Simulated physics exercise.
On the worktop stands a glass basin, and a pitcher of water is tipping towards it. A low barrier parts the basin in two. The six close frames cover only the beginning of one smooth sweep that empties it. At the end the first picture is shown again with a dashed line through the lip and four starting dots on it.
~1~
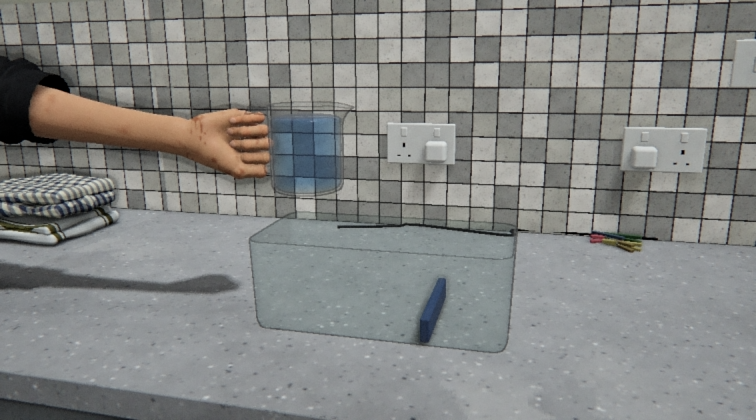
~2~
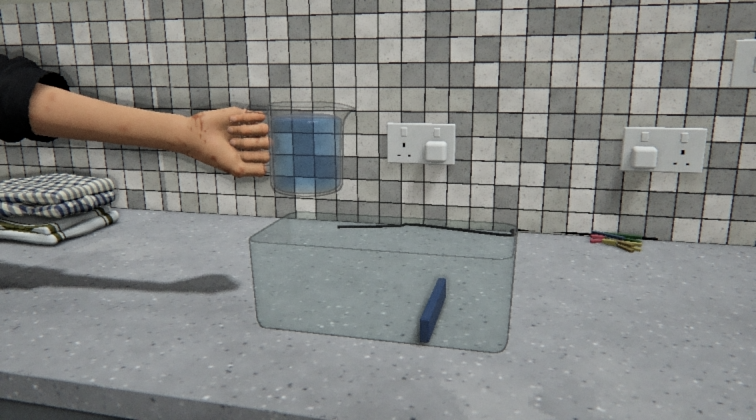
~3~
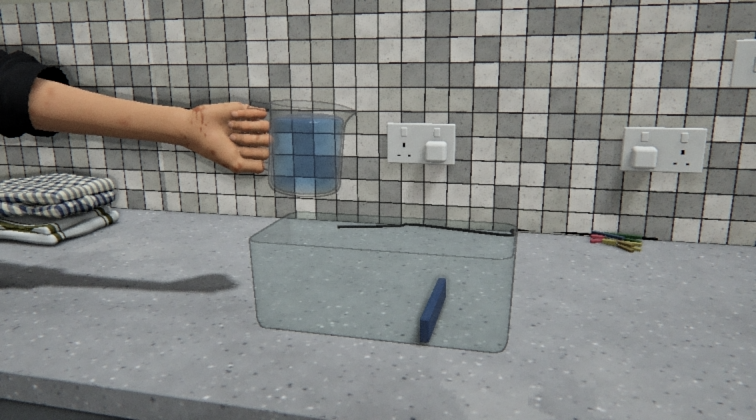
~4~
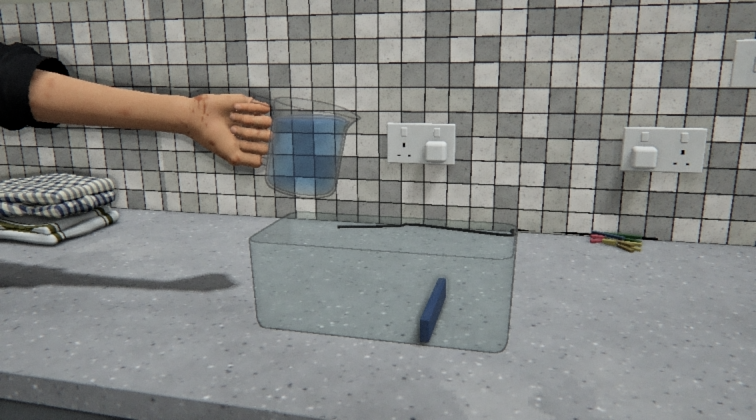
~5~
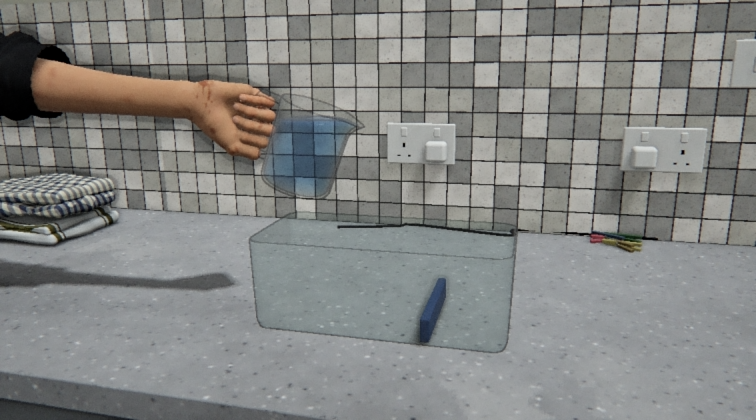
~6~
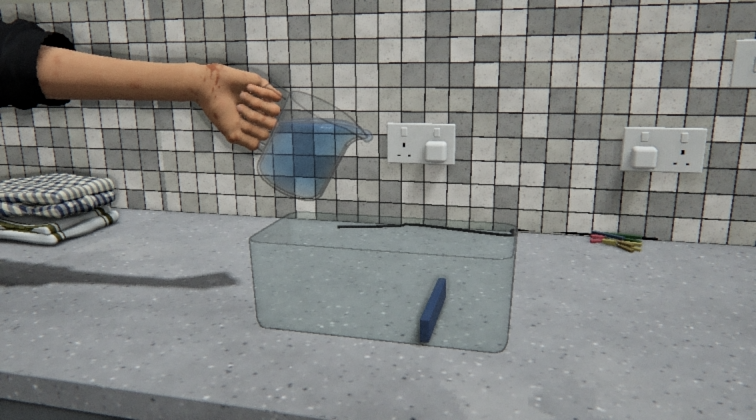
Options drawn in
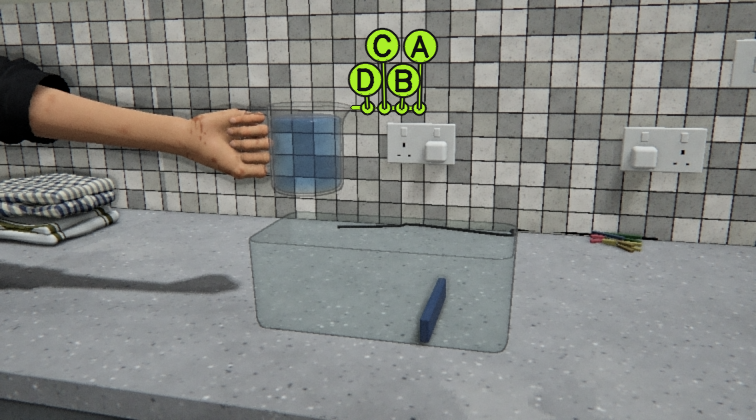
A hand held a clear pitcher of blue water upright above a glass basin with a small blue barrier inside, then gradually tilted it to the right until the water reached the lip.
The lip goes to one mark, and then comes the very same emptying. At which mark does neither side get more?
C.
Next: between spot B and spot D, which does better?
B.
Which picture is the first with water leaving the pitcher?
In picture 6.
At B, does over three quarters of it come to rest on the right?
No, it does not.
On the marked copy, A at (419, 108); B at (401, 108); C at (384, 108); D at (367, 107).
For spot A, about 30 % ends left of the wall and 68 % right of it.
For spot B, about 35 % ends left of the wall and 64 % right of it.
For spot C, about 47 % ends left of the wall and 52 % right of it.
For spot D, about 80 % ends left of the wall and 19 % right of it.
